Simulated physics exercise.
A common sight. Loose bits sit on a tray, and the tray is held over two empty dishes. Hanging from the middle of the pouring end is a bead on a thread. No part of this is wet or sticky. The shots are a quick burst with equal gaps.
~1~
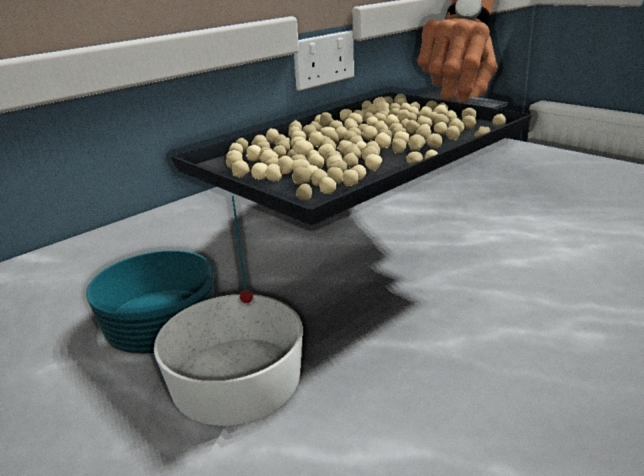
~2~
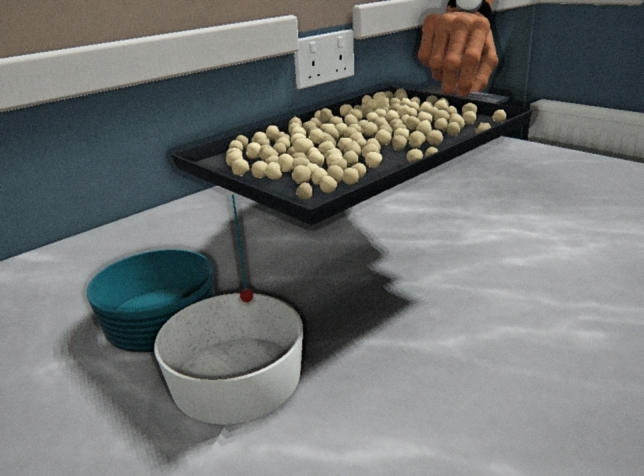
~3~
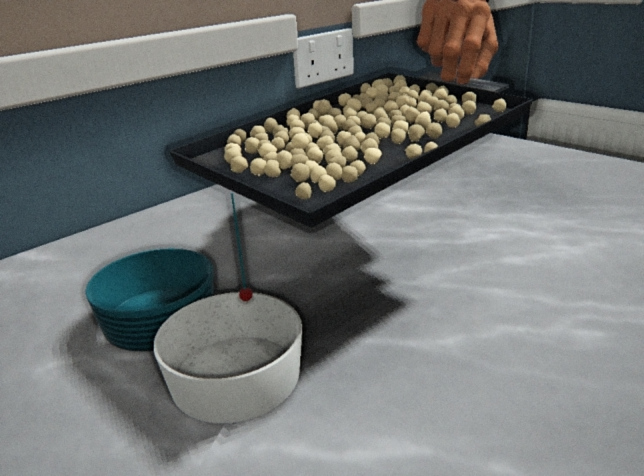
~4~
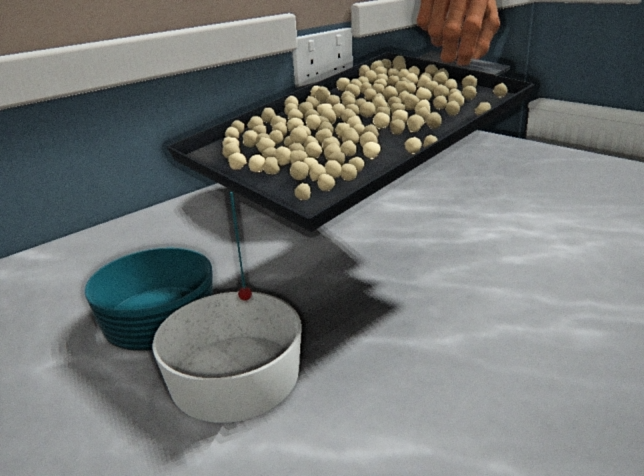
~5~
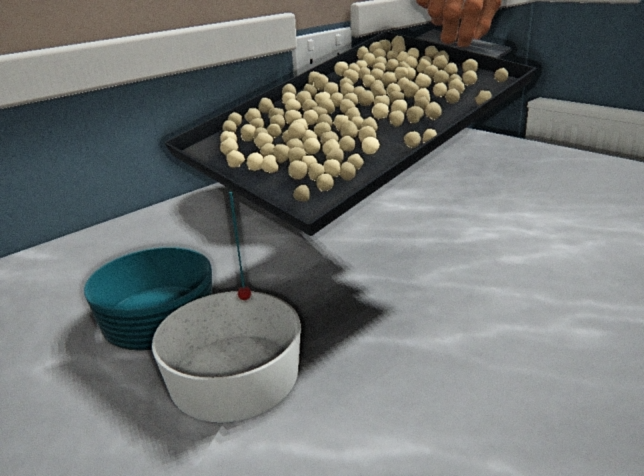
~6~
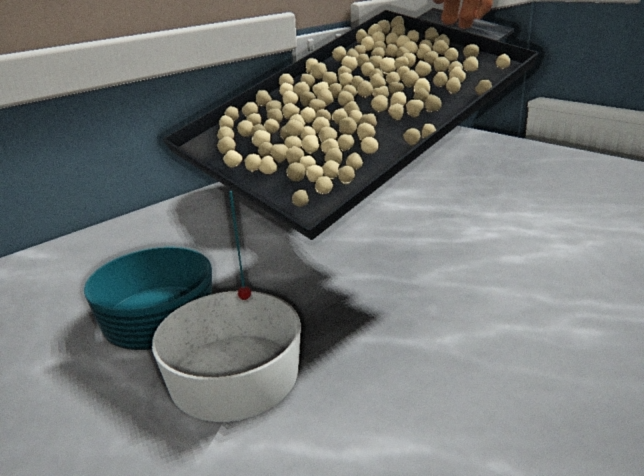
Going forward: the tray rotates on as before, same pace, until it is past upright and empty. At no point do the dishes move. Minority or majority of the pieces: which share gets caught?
The dishes gather below half.
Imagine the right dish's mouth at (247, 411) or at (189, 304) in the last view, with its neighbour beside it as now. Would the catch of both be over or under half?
Result, first setup: The minor share; second setup: The minor share.
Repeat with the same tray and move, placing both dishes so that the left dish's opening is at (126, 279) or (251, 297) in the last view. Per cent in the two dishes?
Trial 1 around 20 percent, trial 2 around 70 percent.
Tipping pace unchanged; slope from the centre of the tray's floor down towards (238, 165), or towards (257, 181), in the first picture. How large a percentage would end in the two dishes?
In turn 80 and 70 in a hundred.
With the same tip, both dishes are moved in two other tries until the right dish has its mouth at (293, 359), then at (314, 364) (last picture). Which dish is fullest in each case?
Well, the right-side one at the first spot and the right-side one at the second.
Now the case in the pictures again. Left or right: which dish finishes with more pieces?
I'd say more ends in the right-side one.
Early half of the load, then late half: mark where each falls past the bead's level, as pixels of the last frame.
Around (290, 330), followed by around (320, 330).
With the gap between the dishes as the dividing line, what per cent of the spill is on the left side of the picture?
About 10 per cent.
Soon, tray tipped steeply; nearly all on the tray; a stray few outside both; a stray few in the air.
A while on, tray tipped past a quarter turn; about two thirds on the tray; a stray few in the right dish; a small part outside both; about a quarter in the air.
Towards the end, tray tipped past a quarter turn; about a third in the right dish; about two thirds outside both.
Finally, tray tipped past a quarter turn; about a third in the right dish; none in the left dish; about two thirds outside both.
